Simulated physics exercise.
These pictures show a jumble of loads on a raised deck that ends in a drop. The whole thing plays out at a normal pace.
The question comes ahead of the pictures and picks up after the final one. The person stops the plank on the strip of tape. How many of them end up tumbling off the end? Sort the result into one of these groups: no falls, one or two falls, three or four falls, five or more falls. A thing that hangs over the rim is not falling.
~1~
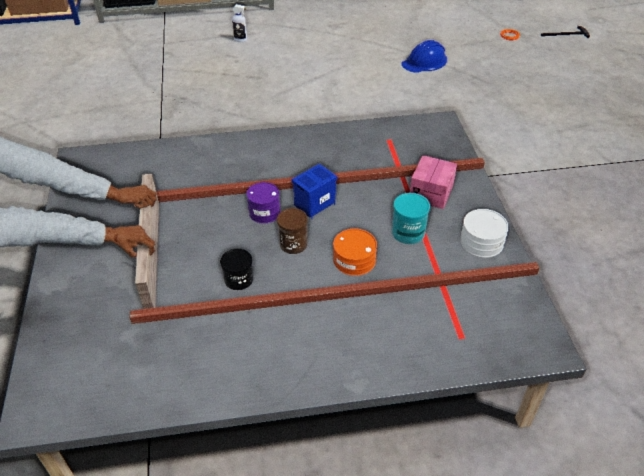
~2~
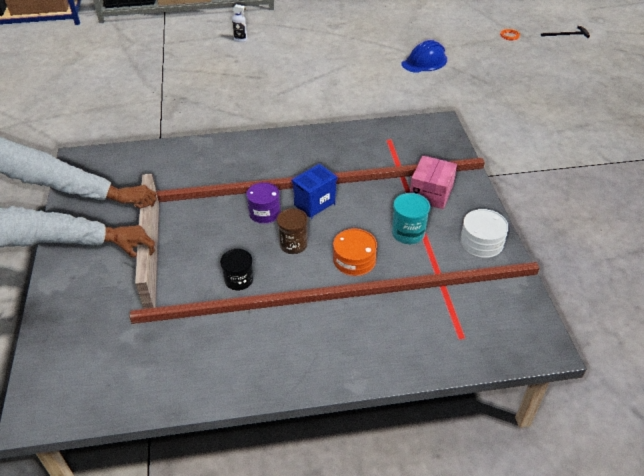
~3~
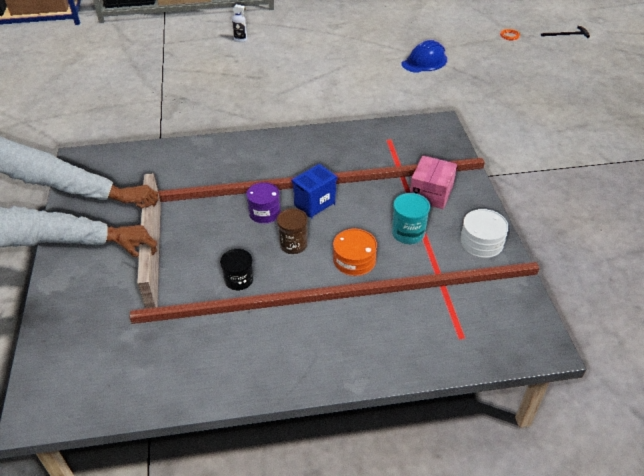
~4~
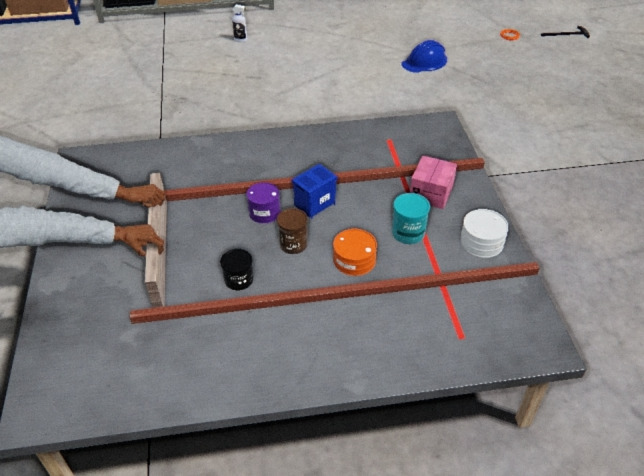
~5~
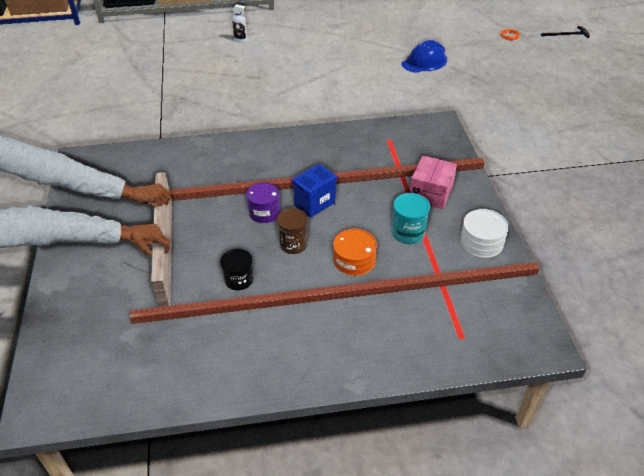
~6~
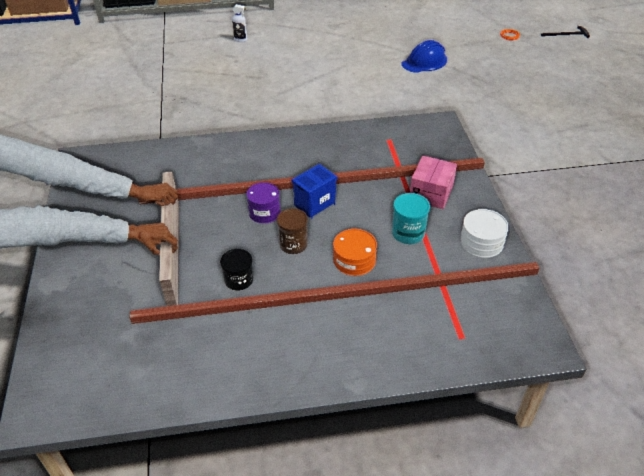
No falls.
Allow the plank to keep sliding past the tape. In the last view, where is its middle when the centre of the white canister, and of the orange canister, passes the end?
The middle is at (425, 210) when it's the white canister, and at (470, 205) when it's the orange canister.
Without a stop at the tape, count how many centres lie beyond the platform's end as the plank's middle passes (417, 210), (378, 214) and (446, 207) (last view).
0, 0 and 2.
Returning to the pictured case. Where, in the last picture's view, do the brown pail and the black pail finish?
The brown pail ends at (437, 215) and the black pail at (450, 252).
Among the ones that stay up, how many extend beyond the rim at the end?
That'd be 2.
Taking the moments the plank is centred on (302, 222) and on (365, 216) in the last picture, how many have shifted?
First 5 and then 7.
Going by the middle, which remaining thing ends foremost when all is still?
That's the white canister.
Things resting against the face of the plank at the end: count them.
3 in contact.
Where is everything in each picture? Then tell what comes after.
The first picture shows white canister (484, 233); pink box (433, 182); turquoise pail (410, 219); plank (148, 239); tape (420, 224).
The second picture shows pink box (433, 182); orange canister (355, 252).
The third picture shows turquoise pail (410, 219); plank (150, 239).
The fourth picture shows white canister (484, 233); black pail (238, 270).
The fifth picture shows pink box (433, 182); purple canister (264, 203).
The sixth picture shows white canister (484, 233); pink box (433, 182); turquoise pail (410, 219); plank (170, 237); tape (420, 224).
Early on, none off yet; white canister at rest near (484, 233); pink box at rest near (433, 182); turquoise pail at rest near (410, 219).
Finally, the number that fall off is zero.
